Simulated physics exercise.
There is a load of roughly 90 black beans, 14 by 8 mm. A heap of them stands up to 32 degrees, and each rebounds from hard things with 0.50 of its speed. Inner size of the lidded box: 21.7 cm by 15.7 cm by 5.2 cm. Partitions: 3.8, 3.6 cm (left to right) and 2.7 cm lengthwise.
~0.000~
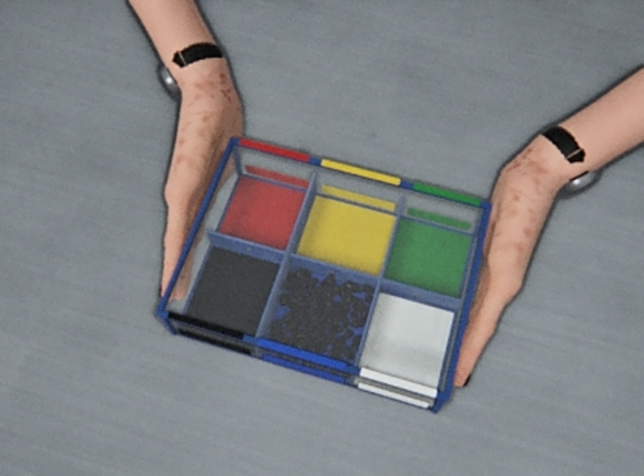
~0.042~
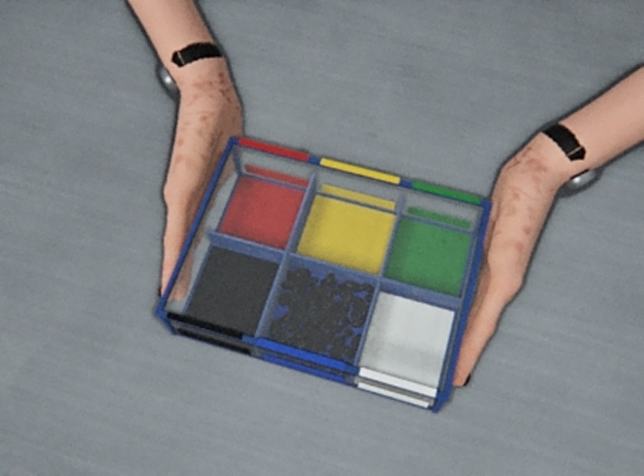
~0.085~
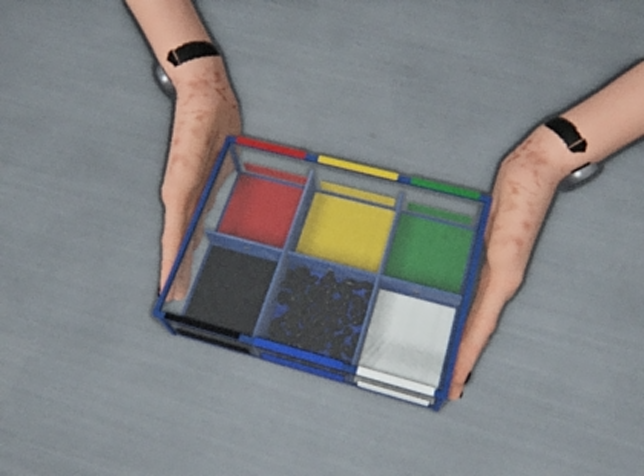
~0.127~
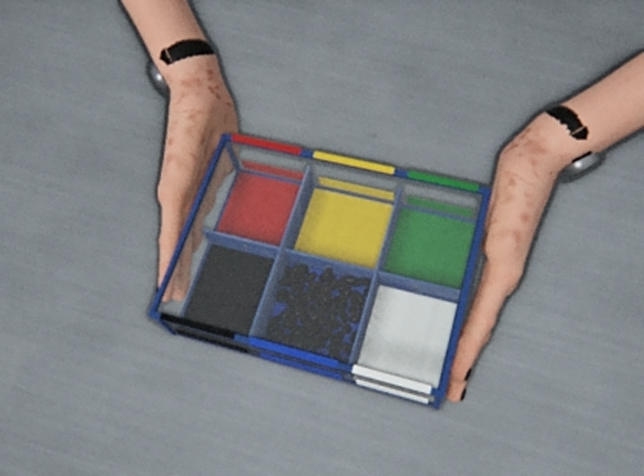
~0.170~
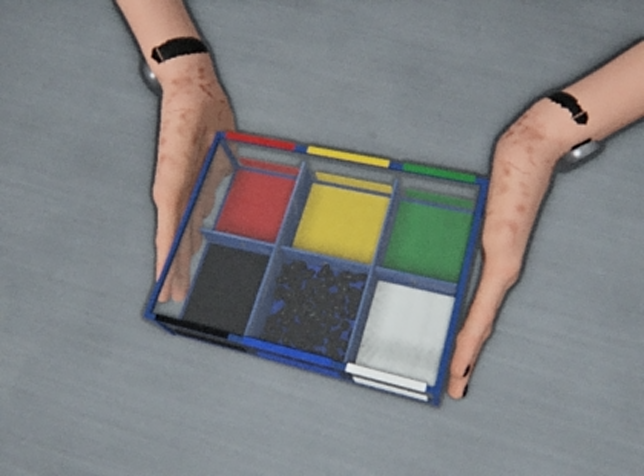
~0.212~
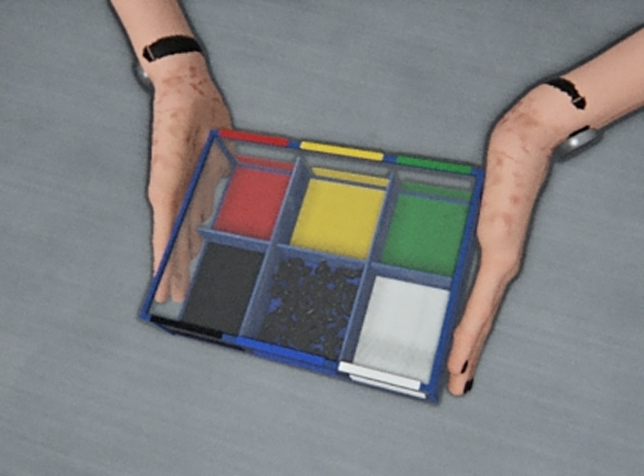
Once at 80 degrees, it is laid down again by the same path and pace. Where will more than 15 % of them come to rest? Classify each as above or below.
Classification: Red below, blue above, green below, yellow below, white below, black below.
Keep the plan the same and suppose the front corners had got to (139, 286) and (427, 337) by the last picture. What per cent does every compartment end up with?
Result - red: 25 %; blue: 60 %; green: 0 %; yellow: 10 %; white: 0 %; black: 5 %.
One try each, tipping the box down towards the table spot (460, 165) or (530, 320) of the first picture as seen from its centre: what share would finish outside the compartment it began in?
The share comes to roughly 55 in a hundred, then roughly 15 in a hundred.
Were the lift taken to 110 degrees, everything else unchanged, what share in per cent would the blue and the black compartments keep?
Blue: 80, black: 20 (per cent).
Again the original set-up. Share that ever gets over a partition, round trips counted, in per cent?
Estimate: Near 10 %.
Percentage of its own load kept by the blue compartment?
Around 90 per cent of it.
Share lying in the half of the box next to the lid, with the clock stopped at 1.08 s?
Close to 20 in a hundred.
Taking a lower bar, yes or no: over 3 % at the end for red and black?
Checking red: It falls short; checking black: It clears.
After 1.08 s, tilt 80 degrees; blue 100 %.
After 1.66 s, tilt 36 degrees; blue 90 %, black 10 %.
Then, at 2.30 s, tilt 0 degrees; blue 90 %, black 10 %.
By 2.8 s all is still; red 0 %, blue 90 %, green 0 %, yellow 0 %, white 0 %, black 10 %.
